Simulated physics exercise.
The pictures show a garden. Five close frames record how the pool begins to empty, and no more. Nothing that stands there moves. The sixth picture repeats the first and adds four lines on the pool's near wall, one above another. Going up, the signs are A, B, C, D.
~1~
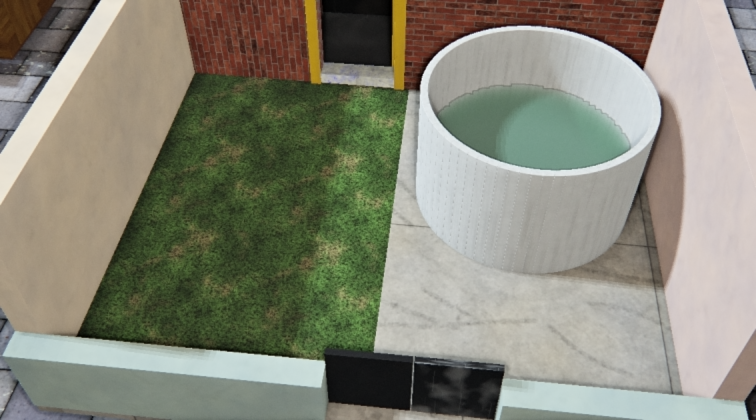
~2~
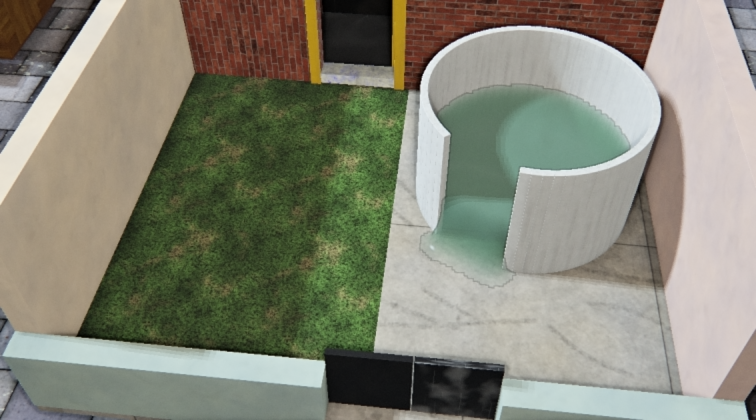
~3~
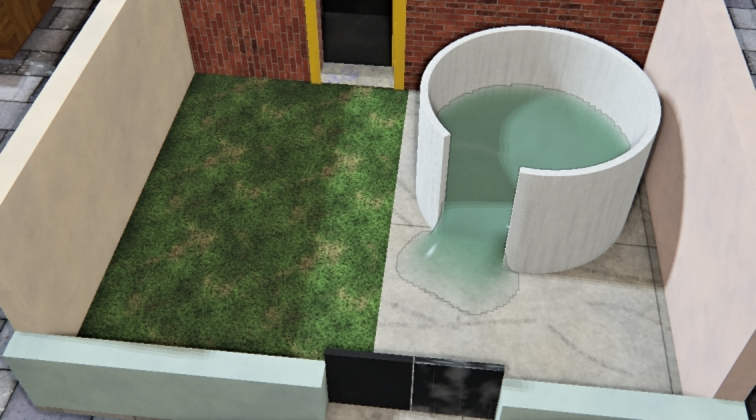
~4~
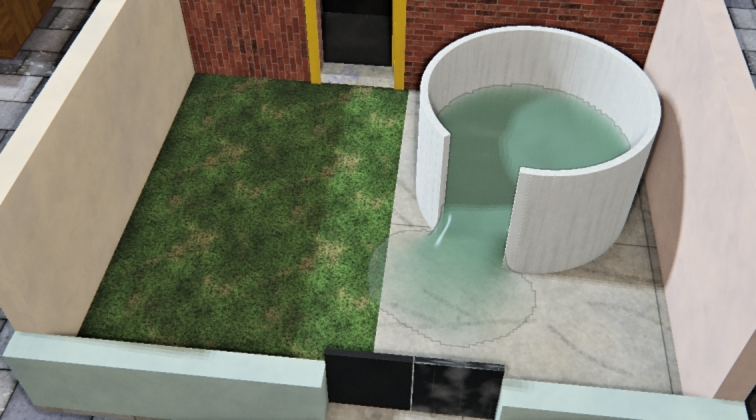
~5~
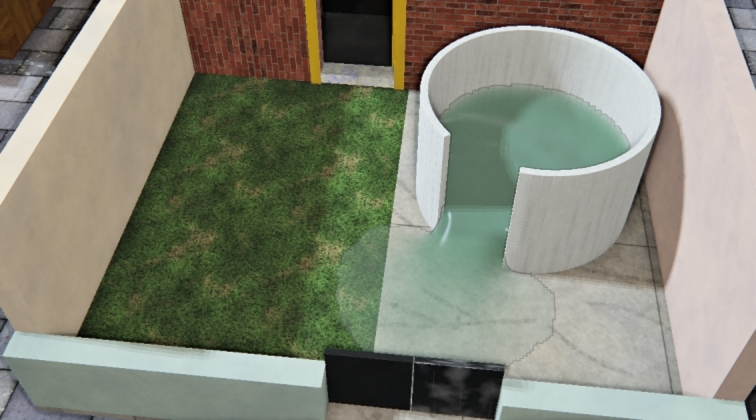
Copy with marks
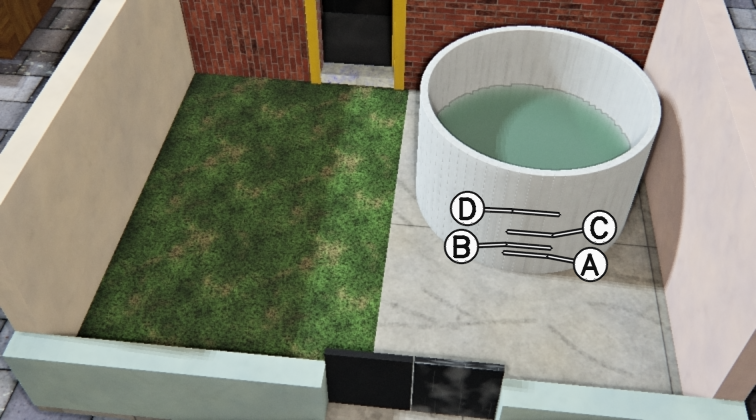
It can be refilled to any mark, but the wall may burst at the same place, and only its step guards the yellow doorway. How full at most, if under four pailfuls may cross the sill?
The limit is D.
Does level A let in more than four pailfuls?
No.
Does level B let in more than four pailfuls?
No.
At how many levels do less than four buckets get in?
All of the four.
On the marked copy, A at (526, 254); B at (527, 246); C at (530, 233); D at (535, 212); from the bottom up A, B, C, D.
With A, nothing gets over.
With B, nothing gets over.
With C, nothing gets over.
With D, a bucket or two gets in.
